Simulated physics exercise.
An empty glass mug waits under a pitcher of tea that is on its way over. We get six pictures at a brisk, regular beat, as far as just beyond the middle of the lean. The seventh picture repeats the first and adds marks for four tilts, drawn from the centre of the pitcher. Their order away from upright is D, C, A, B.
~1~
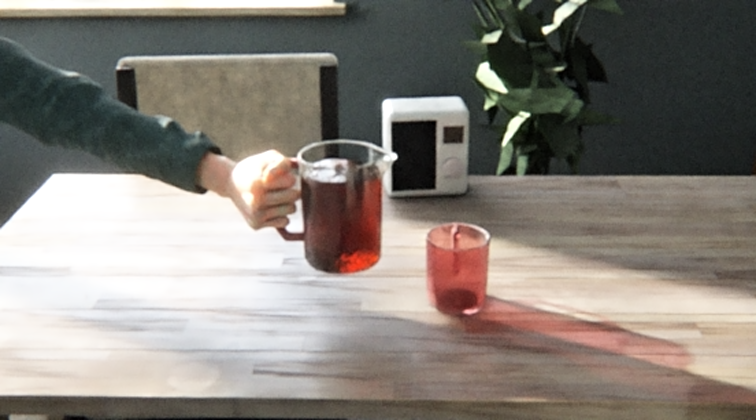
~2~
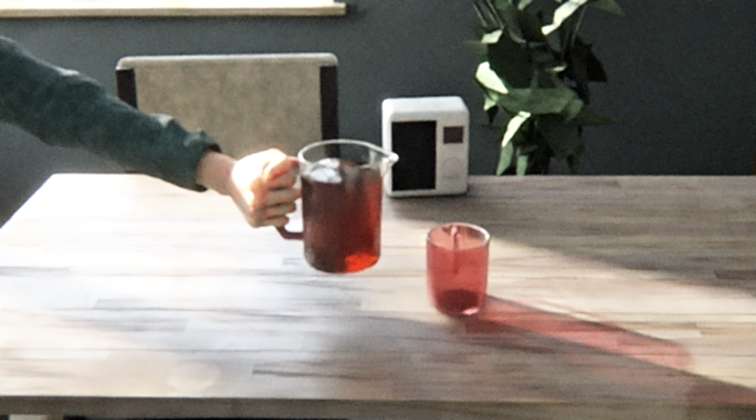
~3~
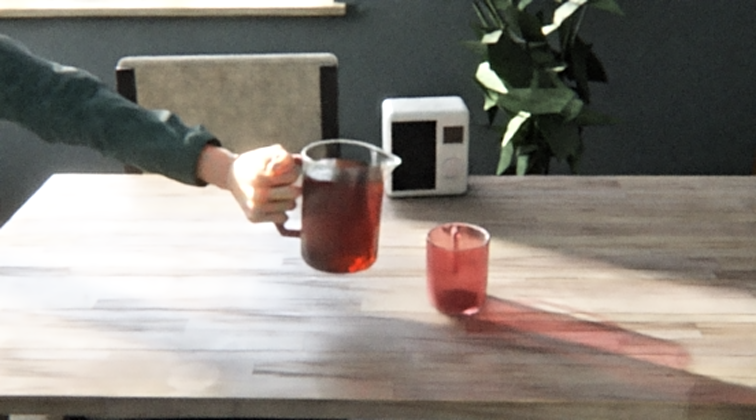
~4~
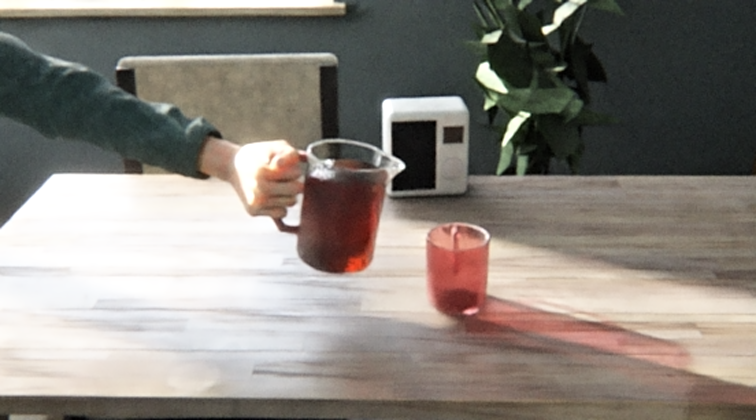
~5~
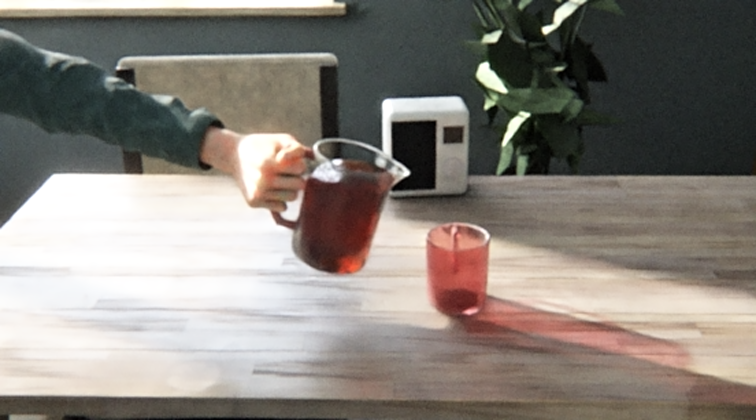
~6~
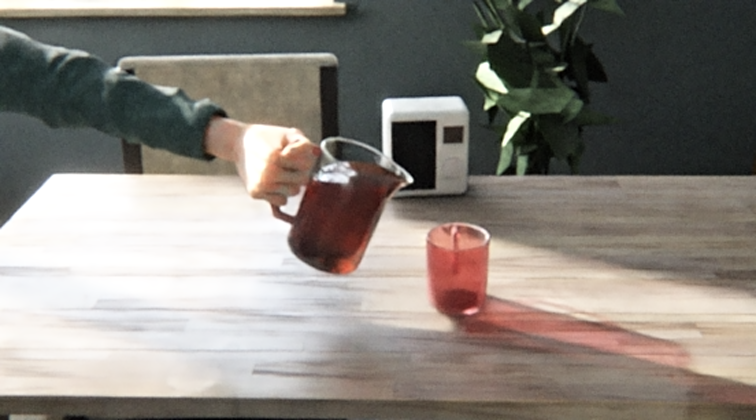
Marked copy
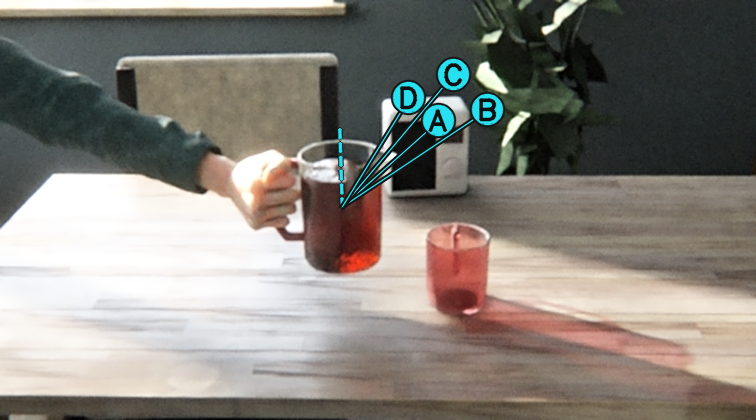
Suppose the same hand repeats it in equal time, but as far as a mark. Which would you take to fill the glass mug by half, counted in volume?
B is best.
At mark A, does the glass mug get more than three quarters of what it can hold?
No.
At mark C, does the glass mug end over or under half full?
Under half.
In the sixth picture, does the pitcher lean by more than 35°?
No.
On the marked copy, A at (426, 132); B at (473, 119); C at (443, 87); D at (400, 112).
With A, the glass mug ends with about 33 % of what it can hold.
With B, the glass mug ends with about 48 % of what it can hold.
With C, the glass mug ends with about 20 % of what it can hold.
With D, the glass mug ends with about 10 % of what it can hold.
